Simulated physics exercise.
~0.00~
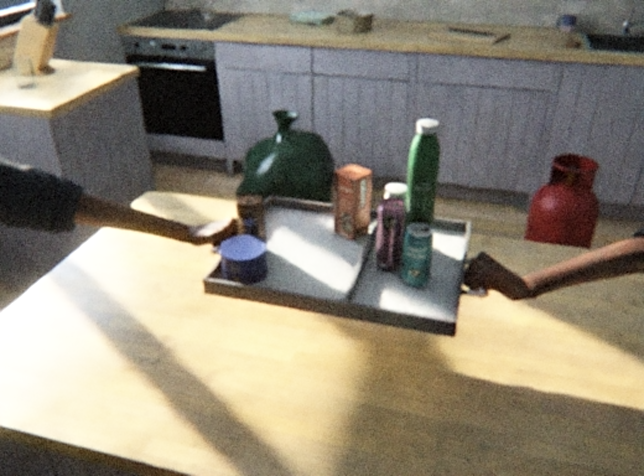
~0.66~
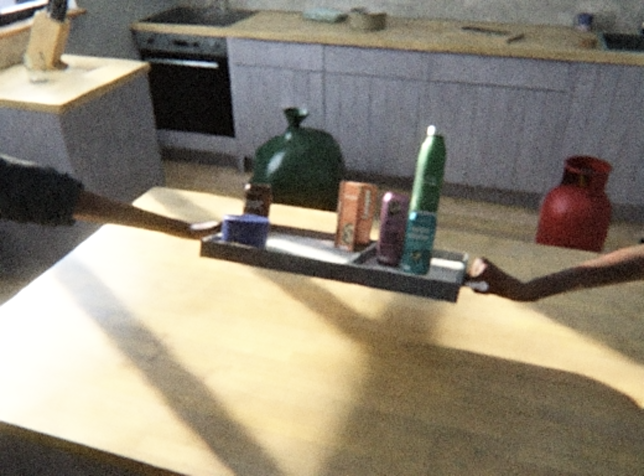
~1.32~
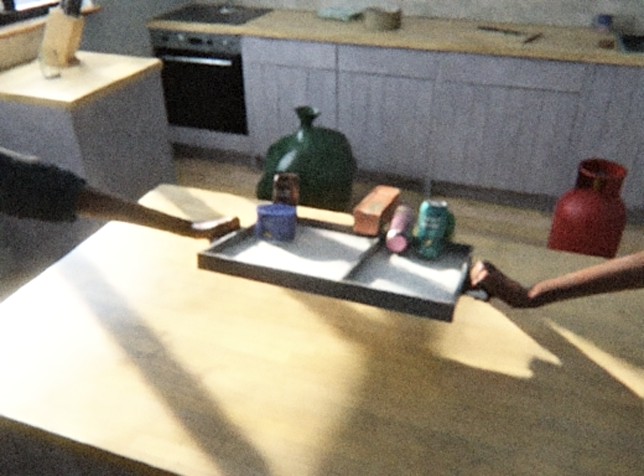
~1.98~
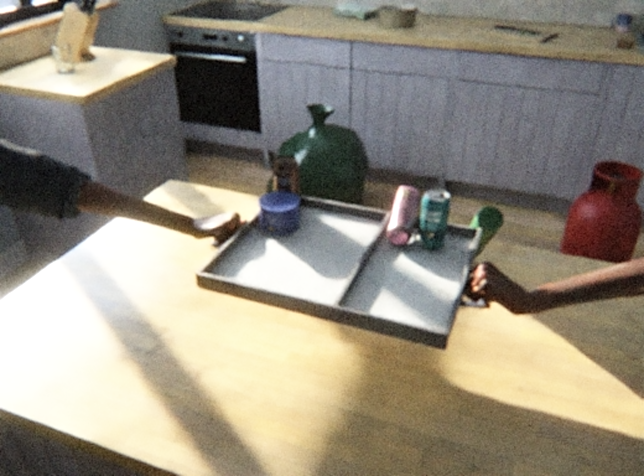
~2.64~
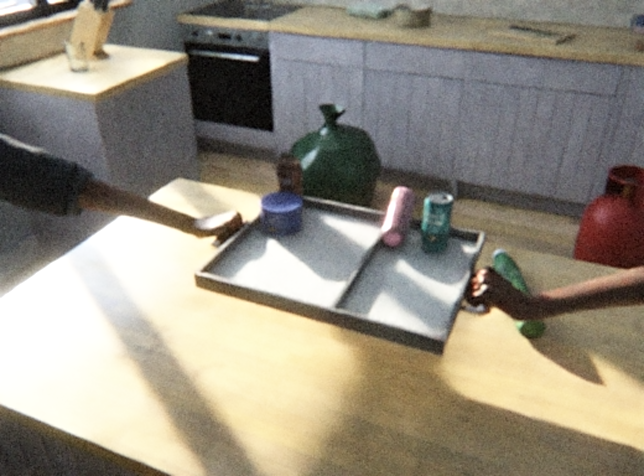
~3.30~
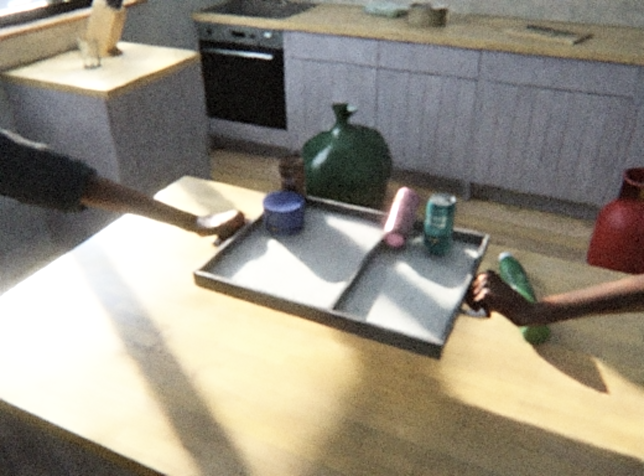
Two hands tip a tray away and level it, leaving a green bottle fallen beside it.
